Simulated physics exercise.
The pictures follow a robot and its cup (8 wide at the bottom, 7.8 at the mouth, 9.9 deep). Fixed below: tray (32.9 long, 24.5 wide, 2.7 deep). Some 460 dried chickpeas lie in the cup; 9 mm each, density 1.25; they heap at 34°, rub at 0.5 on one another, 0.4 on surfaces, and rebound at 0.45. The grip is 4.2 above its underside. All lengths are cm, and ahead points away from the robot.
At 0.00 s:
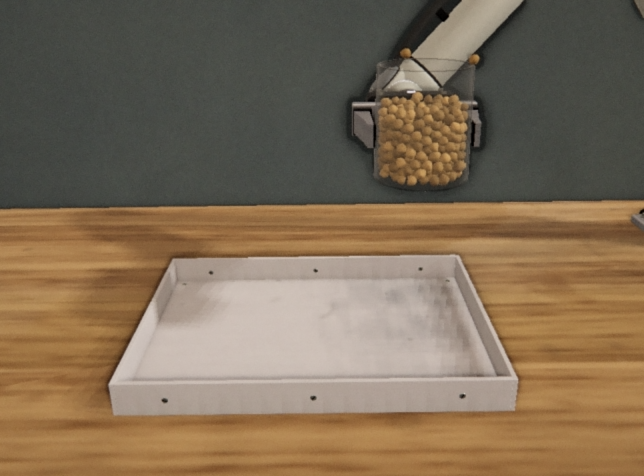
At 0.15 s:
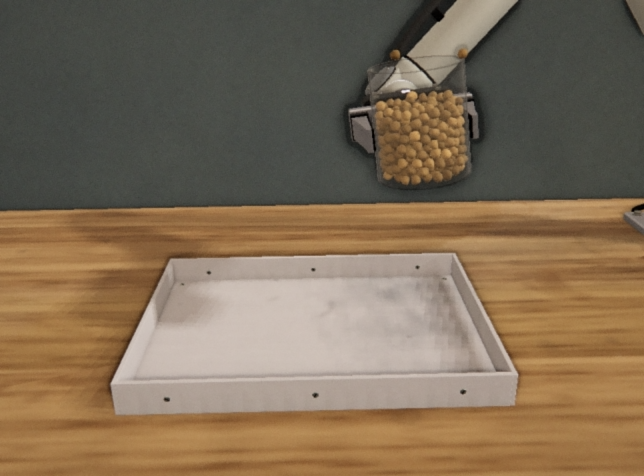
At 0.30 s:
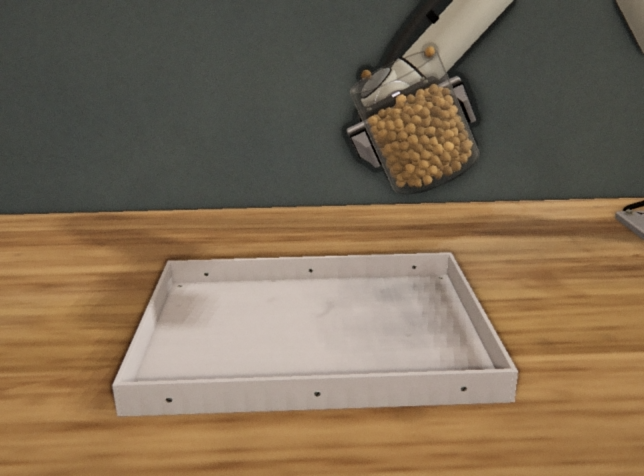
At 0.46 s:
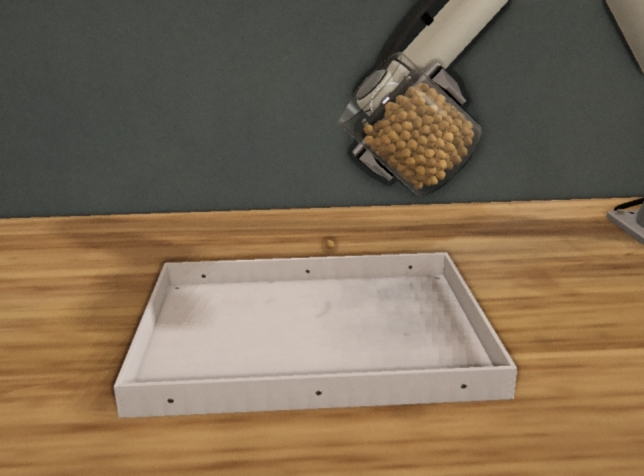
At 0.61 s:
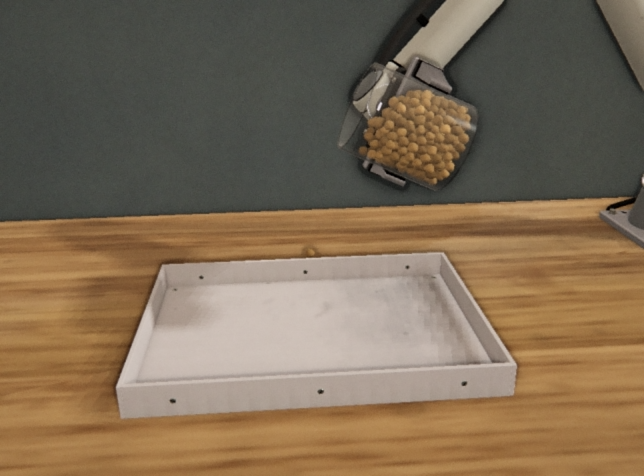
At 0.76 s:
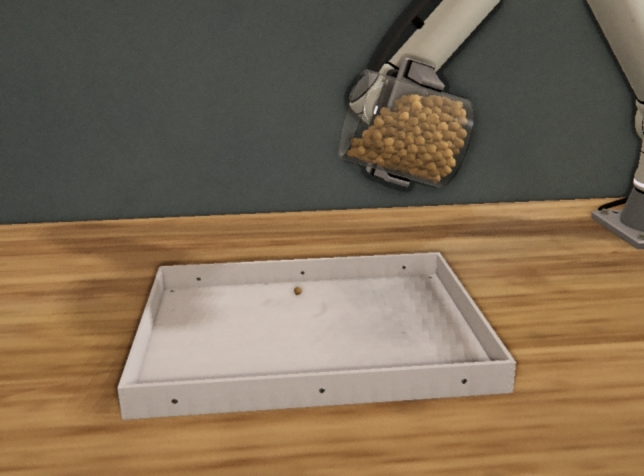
At first, a robot arm holds a clear cup heaped with dried chickpeas upright above and behind an empty white tray on a wooden table. The arm tilts the cup steadily to the left, and a single chickpea drops, landing in the tray while the rest stay in the steeply leaning cup.
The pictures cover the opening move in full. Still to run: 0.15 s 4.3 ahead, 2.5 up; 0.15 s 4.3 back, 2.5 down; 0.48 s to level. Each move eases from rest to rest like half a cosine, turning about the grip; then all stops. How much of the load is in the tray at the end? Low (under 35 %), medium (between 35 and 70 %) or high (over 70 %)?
Share in the tray: Low (under 35 %).
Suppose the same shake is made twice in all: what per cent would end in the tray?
It would be near 45 per cent.
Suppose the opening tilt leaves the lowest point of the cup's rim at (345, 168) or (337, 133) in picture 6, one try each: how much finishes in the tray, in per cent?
About 50 and 10 per cent.
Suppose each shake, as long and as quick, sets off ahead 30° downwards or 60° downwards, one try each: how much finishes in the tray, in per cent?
About 5 and 0 per cent.
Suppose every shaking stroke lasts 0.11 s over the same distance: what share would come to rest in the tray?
It would be near 55 per cent.
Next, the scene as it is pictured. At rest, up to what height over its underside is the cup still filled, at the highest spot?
Roughly 7.0 cm.
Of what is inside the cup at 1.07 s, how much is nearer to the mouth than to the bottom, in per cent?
Some 50 per cent.
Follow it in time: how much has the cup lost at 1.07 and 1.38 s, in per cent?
In turn: 20, 25.
After 1.07 s, tilted 72° forward, highest piece 22 above the table; 369 in the cup, 1 in the tray, 92 in flight or on a rim.
After 1.38 s, tilted 17° forward, highest piece 25 above the table; 345 in the cup, 114 in the tray, 3 in flight or on a rim.
After 1.74 s, level, highest piece 23 above the table; 345 in the cup, 117 in the tray.
After 2.79 s, level, highest piece 23 above the table; 345 in the cup, 117 in the tray.
In the end, 345 in the cup, 117 in the tray. That is 25 % in the tray.
